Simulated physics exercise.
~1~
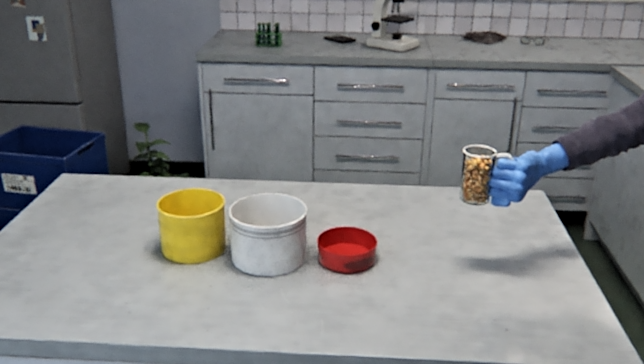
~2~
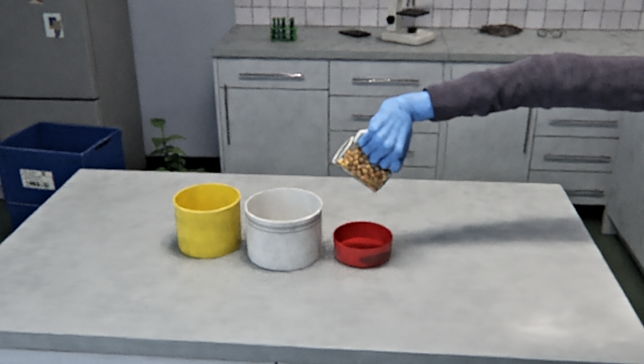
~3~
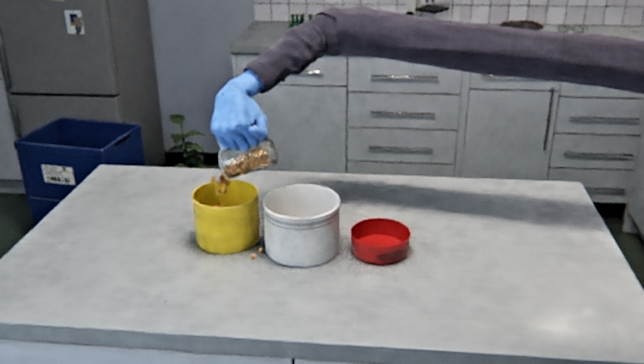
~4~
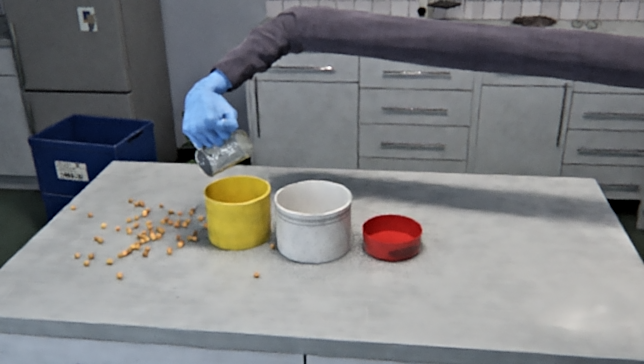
The footage shows a blue-gloved hand carrying a clear cup of small wooden beads leftward over a red dish and a white pot, then tipping it above a yellow pot; some beads fall inside, many scatter on the table to its left, and the cup ends empty.
